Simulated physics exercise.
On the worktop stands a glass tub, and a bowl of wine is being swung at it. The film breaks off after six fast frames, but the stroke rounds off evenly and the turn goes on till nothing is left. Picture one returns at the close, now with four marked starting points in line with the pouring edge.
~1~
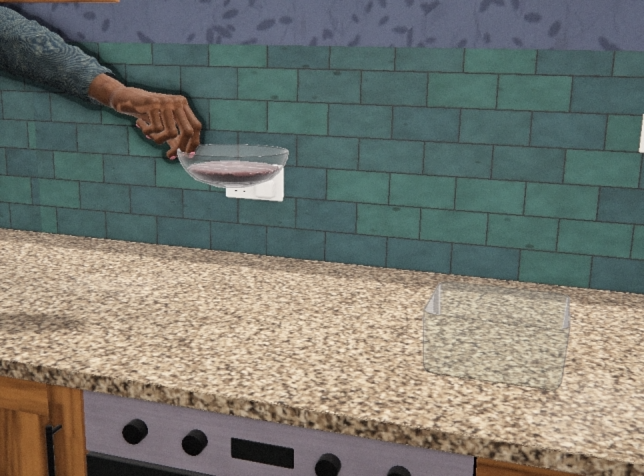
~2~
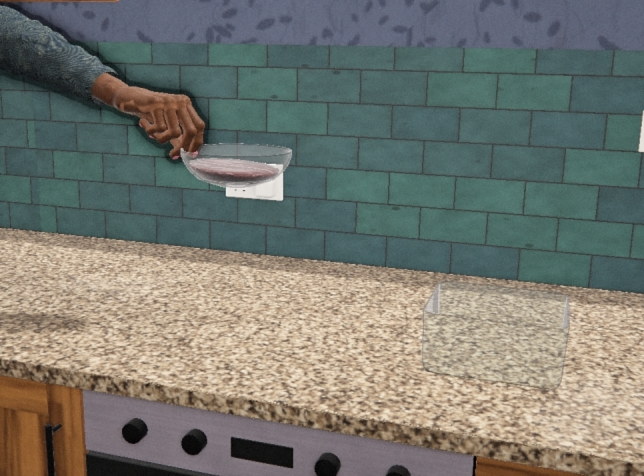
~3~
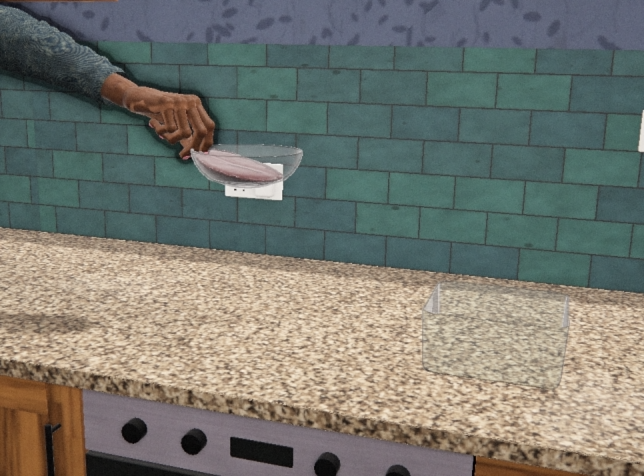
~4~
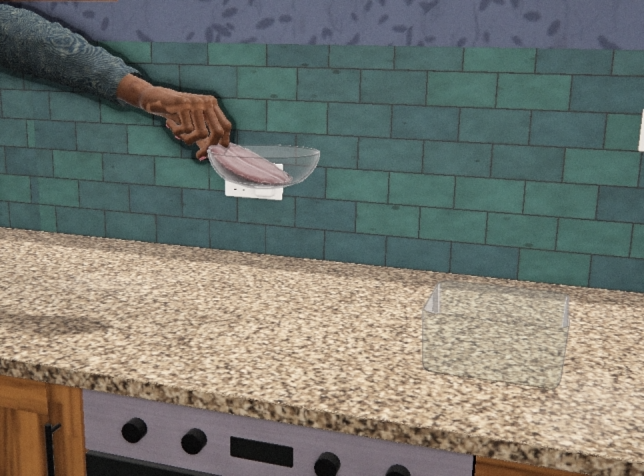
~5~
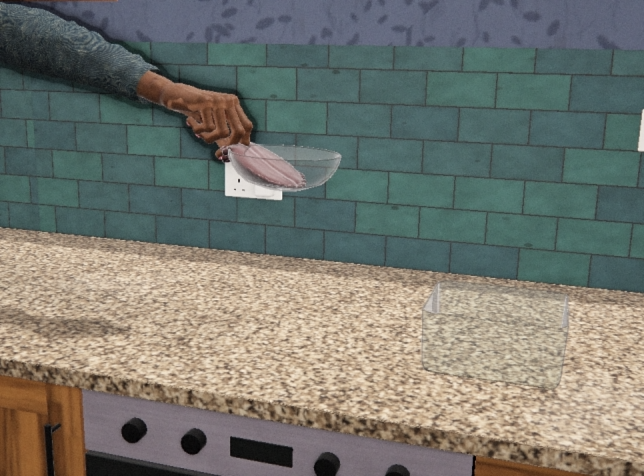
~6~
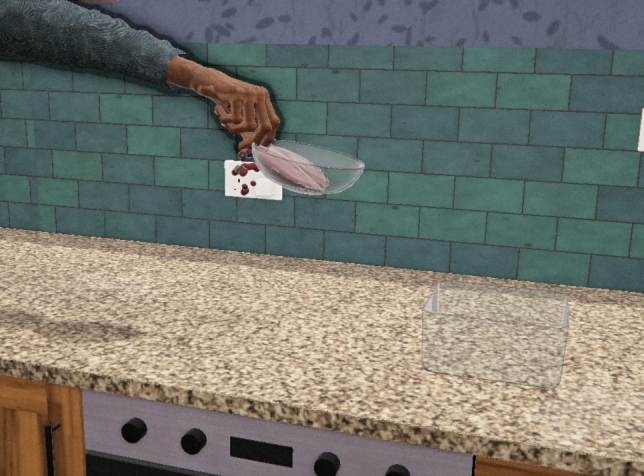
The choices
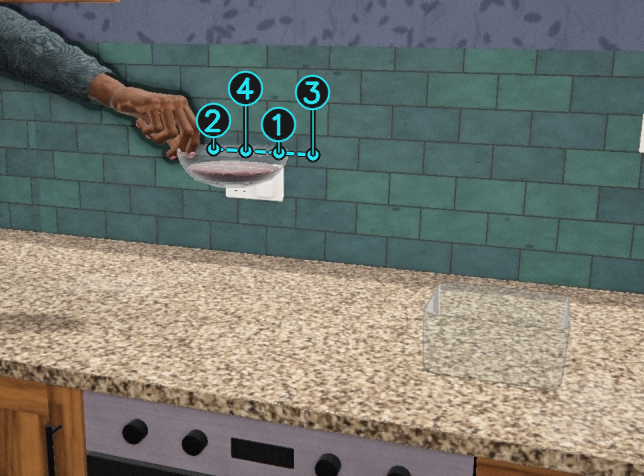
At the start, a hand holds a clear bowl of wine at the upper left, above a speckled worktop where an empty glass tub stands. The arm swings the bowl rightward as the wine slopes up toward the hand, then dark red drops spill over its left rim while the bowl tilts slightly.
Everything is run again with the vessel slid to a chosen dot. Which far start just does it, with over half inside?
4 will do.
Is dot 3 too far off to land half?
No, not at all.
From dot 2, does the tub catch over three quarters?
No.
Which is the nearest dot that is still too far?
2.
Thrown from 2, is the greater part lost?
Yes.
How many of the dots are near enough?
Three of the four.
On the marked copy, 1 at (278, 152); 2 at (213, 148); 3 at (312, 154); 4 at (245, 150).
Choosing 1, about 74 % lands in the tub, 16 % falls short and 10 % goes beside or beyond.
Choosing 2, about 32 % lands in the tub, 61 % falls short and 7 % goes beside or beyond.
Choosing 3, about 62 % lands in the tub, 12 % falls short and 26 % goes beside or beyond.
Choosing 4, about 63 % lands in the tub, 29 % falls short and 8 % goes beside or beyond.
